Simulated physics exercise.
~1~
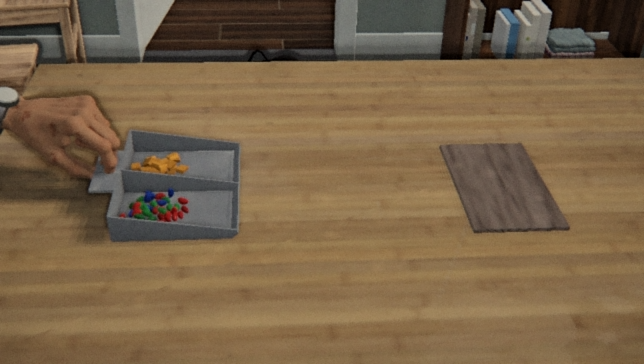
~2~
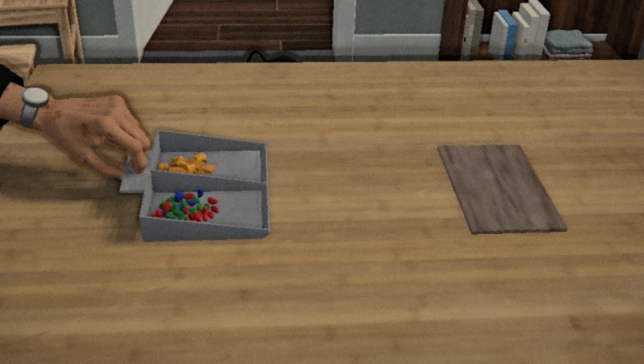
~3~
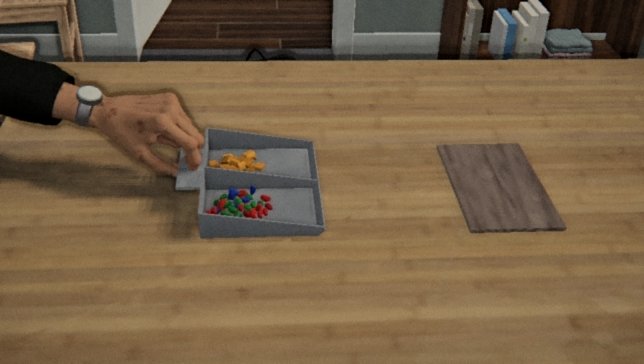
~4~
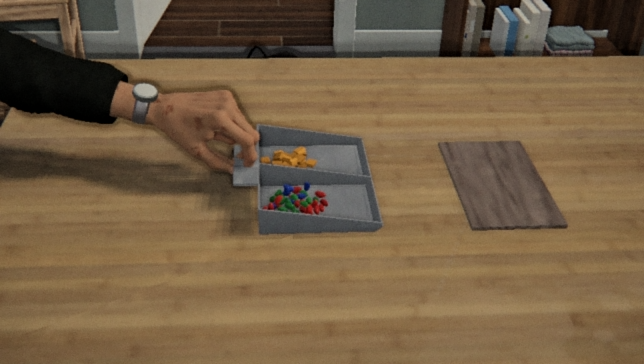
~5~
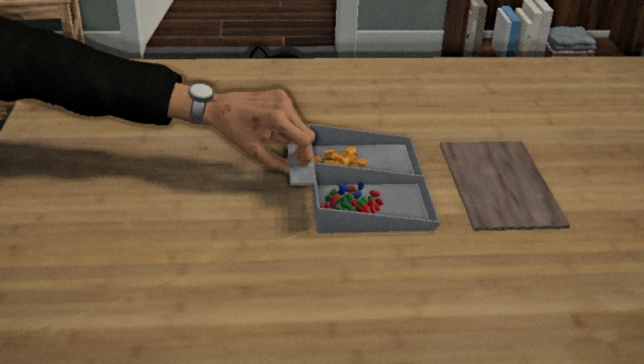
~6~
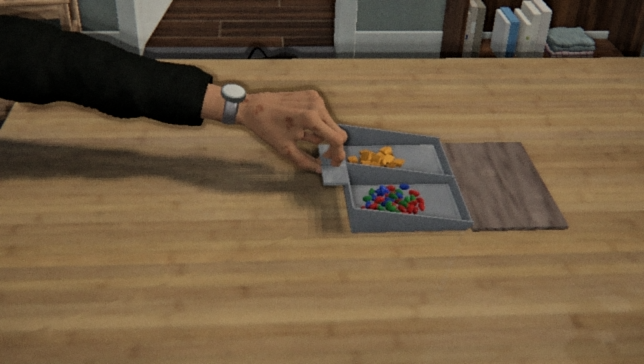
A gray divided tray of colorful pieces, pushed right by a hand, reaches a flat board.
